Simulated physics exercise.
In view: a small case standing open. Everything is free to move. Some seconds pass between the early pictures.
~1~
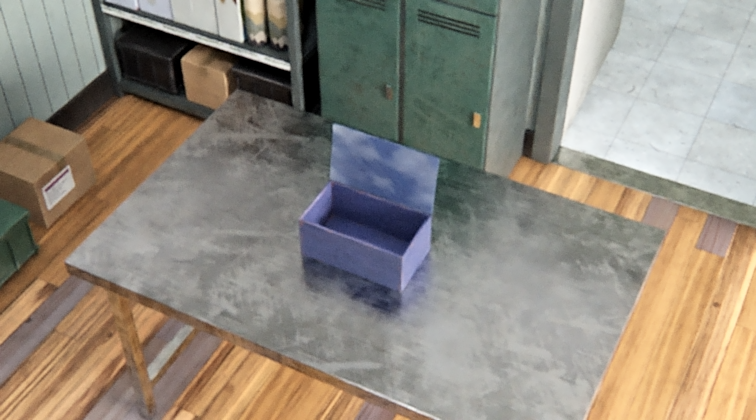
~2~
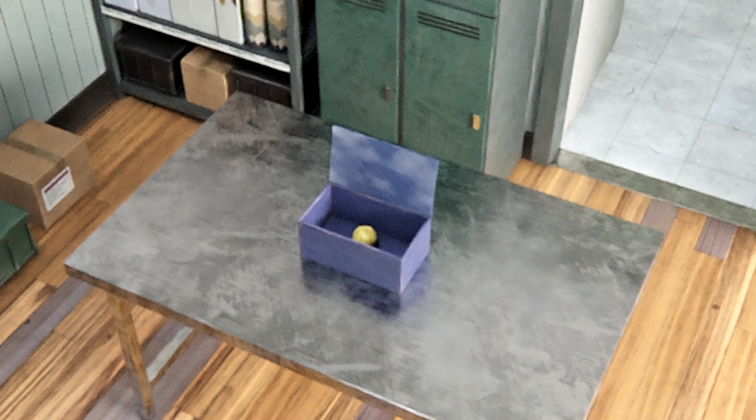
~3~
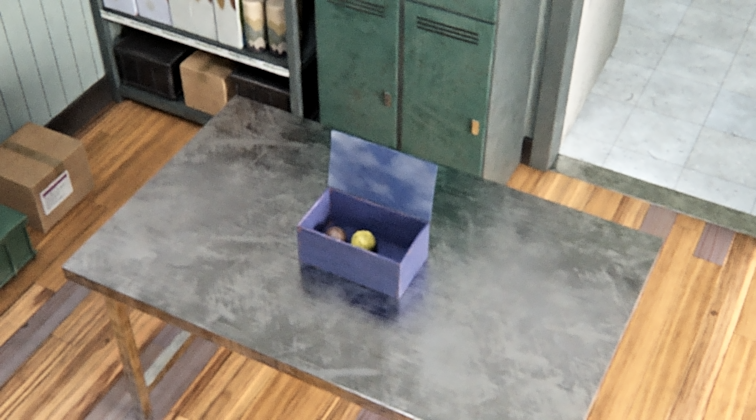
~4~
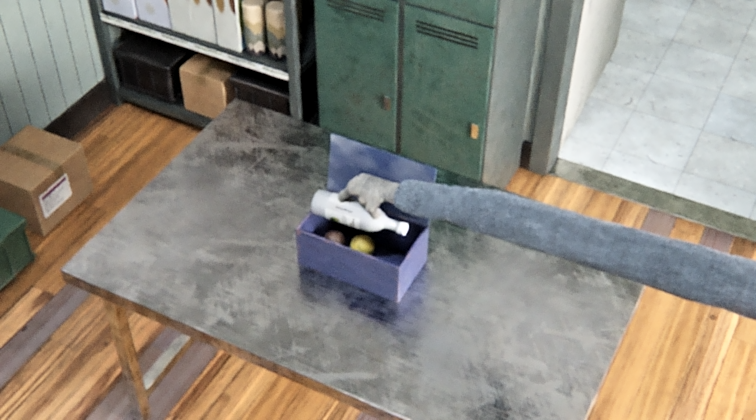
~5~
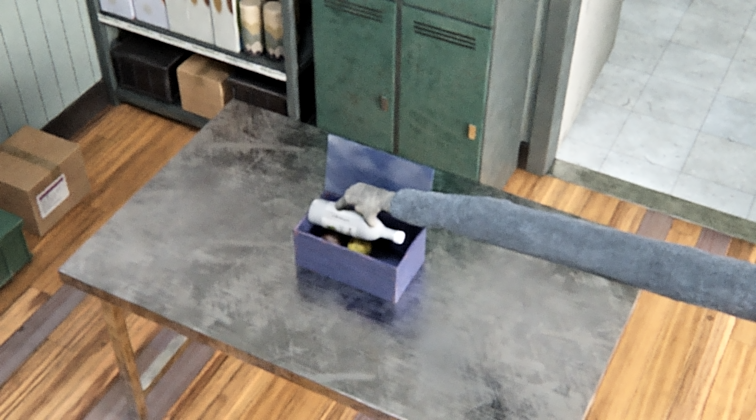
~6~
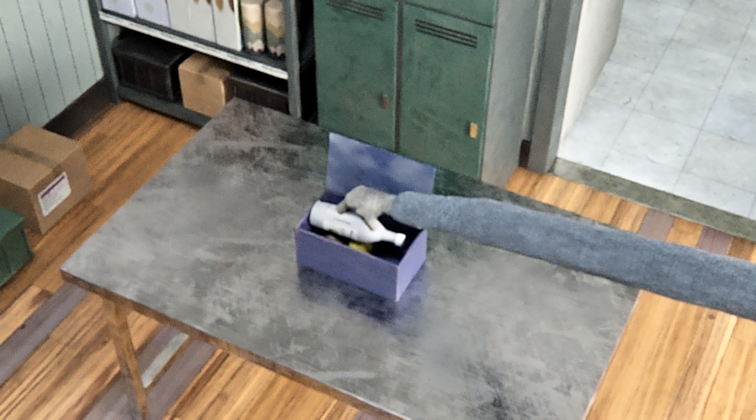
The clip shows an open blue box on a gray table, where a yellow ball and then a darker round object appear inside. A gray-sleeved arm from the right lowers a white bottle onto the box's opening and keeps hold.
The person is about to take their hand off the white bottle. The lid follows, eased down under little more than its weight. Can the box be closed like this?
Outcome: The lid sits on the rim.
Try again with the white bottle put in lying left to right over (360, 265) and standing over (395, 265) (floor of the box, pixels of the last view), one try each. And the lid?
First try: It shuts flat; second try: It will not close.
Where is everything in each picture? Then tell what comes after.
The last thing is not in view yet, in the first frame.
The last thing is not in view yet, in the second frame.
The last thing is not in view yet, in the third frame.
Coming down; white bottle (361, 215), in the fourth frame.
Coming down; white bottle (357, 224), in the fifth frame.
In place under the hand; white bottle (359, 227), in the sixth frame.
Then, 1.20 s on from there, lid starting down; white bottle shifted about its own width near (349, 256); brown ball shifted a little; yellow ball shifted a little.
Then, 1.70 s on from there, lid 44° above the rim; white bottle shifted about its own width near (351, 253); brown ball shifted about its own width; yellow ball shifted a little.
In the end, lid shut; moved from the start, white bottle and brown ball; yellow ball unmoved. At the end, from the last picture's camera, white bottle near (351, 253).
